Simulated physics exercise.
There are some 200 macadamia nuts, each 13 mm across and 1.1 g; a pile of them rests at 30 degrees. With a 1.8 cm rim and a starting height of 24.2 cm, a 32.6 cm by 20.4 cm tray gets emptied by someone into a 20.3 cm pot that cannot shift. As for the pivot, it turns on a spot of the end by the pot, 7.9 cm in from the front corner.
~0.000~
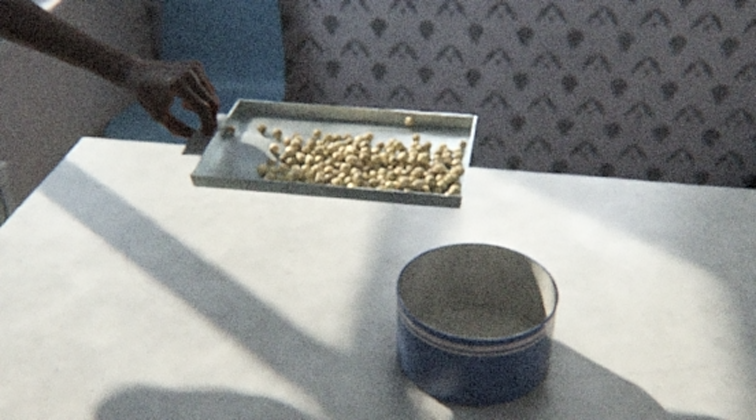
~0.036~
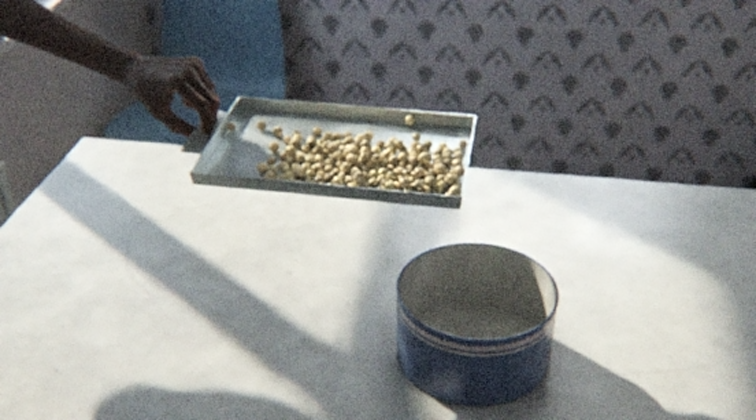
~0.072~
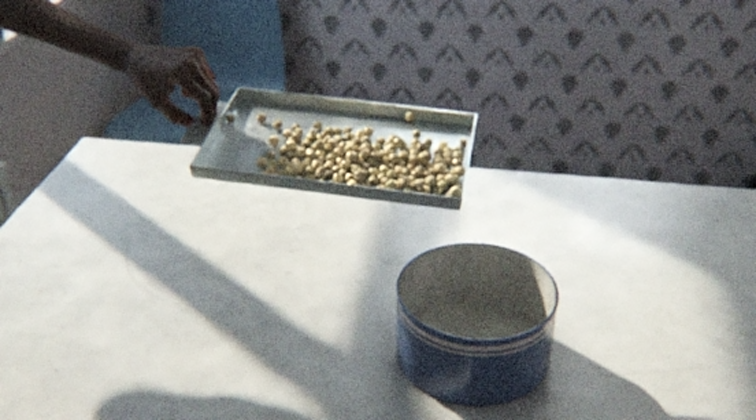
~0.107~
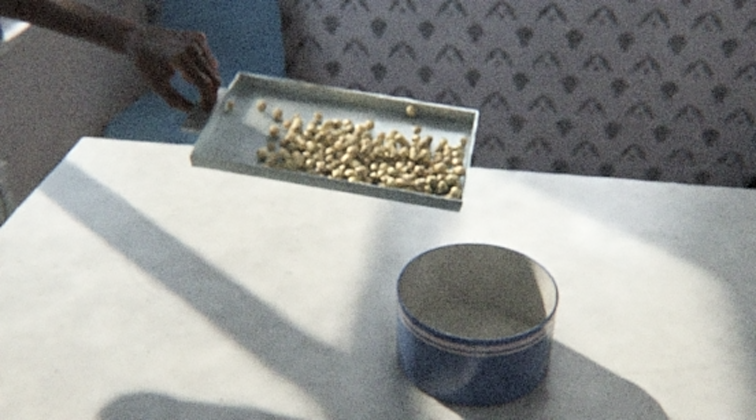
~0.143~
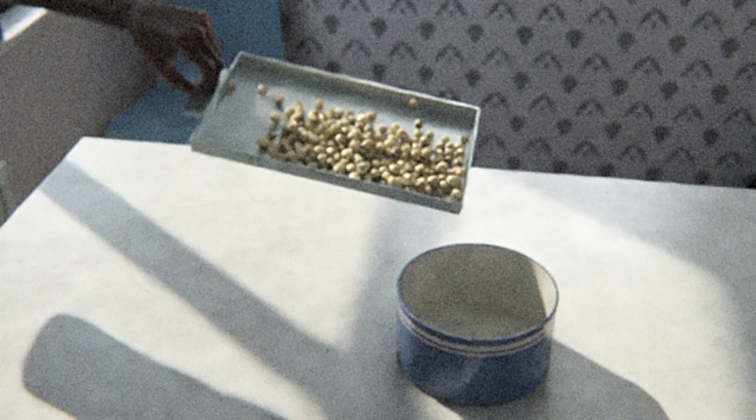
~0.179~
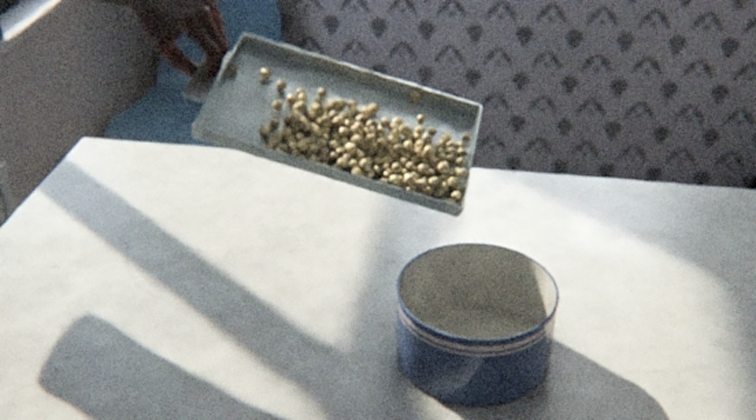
A hand raises the left end of a metal tray of nuts, tilting it rightward.
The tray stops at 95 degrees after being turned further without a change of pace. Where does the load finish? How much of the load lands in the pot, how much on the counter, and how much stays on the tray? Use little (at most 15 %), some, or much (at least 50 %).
Pot - much, counter - little, left on the tray - little.
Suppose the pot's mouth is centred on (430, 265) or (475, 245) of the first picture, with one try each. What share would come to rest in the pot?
About 35 percent the first time and about 25 percent the second.
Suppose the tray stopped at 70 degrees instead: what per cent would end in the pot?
It would be near 55 per cent.
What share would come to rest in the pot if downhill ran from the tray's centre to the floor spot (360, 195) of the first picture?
Something like 55 in a hundred.
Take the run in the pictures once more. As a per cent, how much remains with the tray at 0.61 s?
85 %, give or take.
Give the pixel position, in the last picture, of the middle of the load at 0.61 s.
Near pixel (442, 156).
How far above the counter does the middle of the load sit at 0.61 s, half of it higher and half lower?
Roughly 30 cm.
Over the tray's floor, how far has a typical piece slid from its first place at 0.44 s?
Around 2 centimetres.
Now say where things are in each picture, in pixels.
In the first picture, tray tilt 0 degrees, front corners at (192, 173) and (460, 195); middle of the pieces at (370, 166); pot at (477, 288).
In the second picture, tray tilt 1 degrees, front corners at (192, 171) and (460, 196); middle of the pieces at (370, 165).
In the third picture, tray tilt 3 degrees, front corners at (191, 164) and (461, 197), lowest corner right front; middle of the pieces at (370, 163).
In the fourth picture, tray tilt 7 degrees, front corners at (191, 153) and (461, 200), lowest corner right front; middle of the pieces at (371, 158).
In the fifth picture, tray tilt 12 degrees, front corners at (192, 139) and (462, 203), lowest corner right front; middle of the pieces at (372, 153).
In the sixth picture, tray tilt 18 degrees, front corners at (194, 125) and (462, 206), lowest corner right front; middle of the pieces at (374, 148); pot at (477, 288). Its pace works out near 150 degrees a second.
After 0.44 s, tilt 57 degrees; the tray holds 100 %, the pot 0 %.
After 0.61 s, tilt 82 degrees; the tray holds 85 %, the pot 0 %.
Then, at 0.91 s, tilt 95 degrees; the tray holds 10 %, the pot 70 %.
In the end, at 2.2 s, pot 95 %, counter 5 %, tray 0 %.
